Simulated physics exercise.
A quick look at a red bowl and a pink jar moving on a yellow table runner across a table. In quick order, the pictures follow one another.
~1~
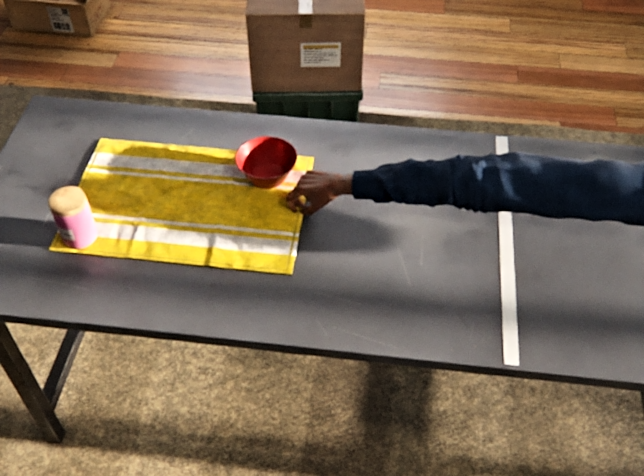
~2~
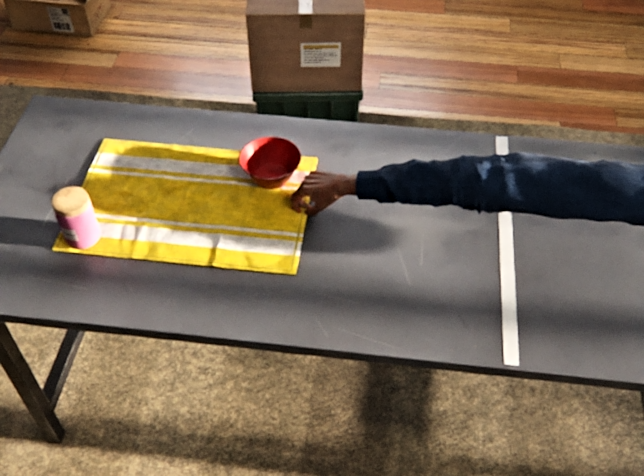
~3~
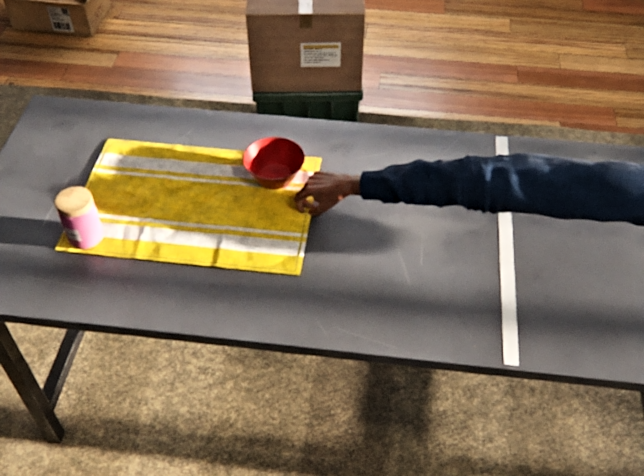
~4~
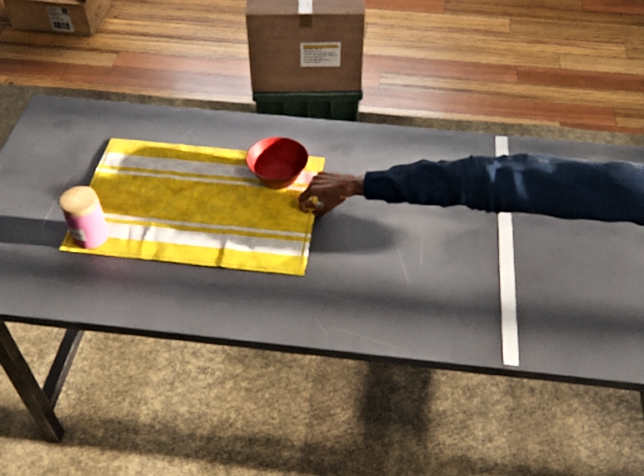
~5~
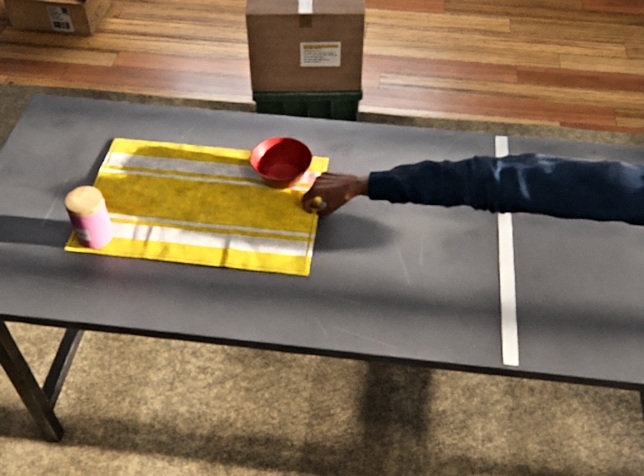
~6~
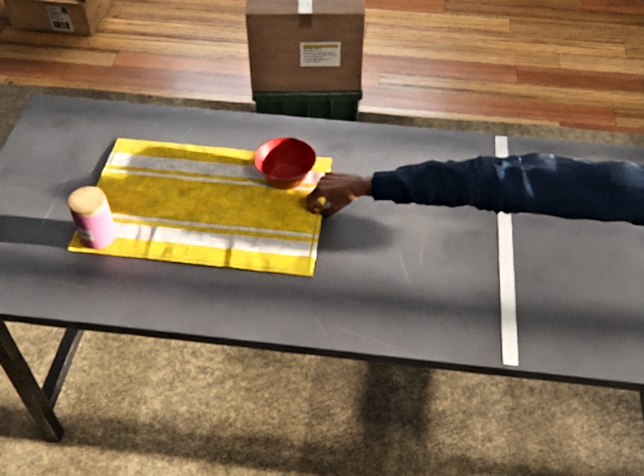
A hand slowly pulling a yellow table runner slightly to the right across a dark table, carrying a red bowl and pink jar.
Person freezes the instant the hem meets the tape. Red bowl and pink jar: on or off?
Red bowl - on; pink jar - on.
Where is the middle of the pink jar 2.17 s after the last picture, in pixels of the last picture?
(274, 236), roughly.
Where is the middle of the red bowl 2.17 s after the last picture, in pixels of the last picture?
It is roughly at (455, 183).
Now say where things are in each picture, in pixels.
Table runner end (291, 274); red bowl (267, 157); pink jar (67, 199); tape (511, 343), in the first frame.
Table runner end (296, 275), far hem (52, 250); pink jar (70, 199), in the second frame.
Table runner end (300, 275); red bowl (274, 157), in the third frame.
Table runner end (304, 275), far hem (60, 250); pink jar (78, 199), in the fourth frame.
Table runner end (308, 276); red bowl (282, 158), in the fifth frame.
Table runner end (312, 276), far hem (68, 250); red bowl (285, 158); pink jar (86, 199); tape (510, 342), in the sixth frame.
Then, 2.17 s after the last picture, hem at the tape; red bowl on the cloth near (455, 184); pink jar on the cloth near (274, 236).
Then, 2.28 s after the last picture, hem at the tape; red bowl on the cloth near (460, 184); pink jar on the cloth near (281, 237).
At rest, hem at the tape; red bowl on the cloth near (460, 184); pink jar on the cloth near (279, 236). The red bowl keeps its seat and the pink jar stays on the cloth.
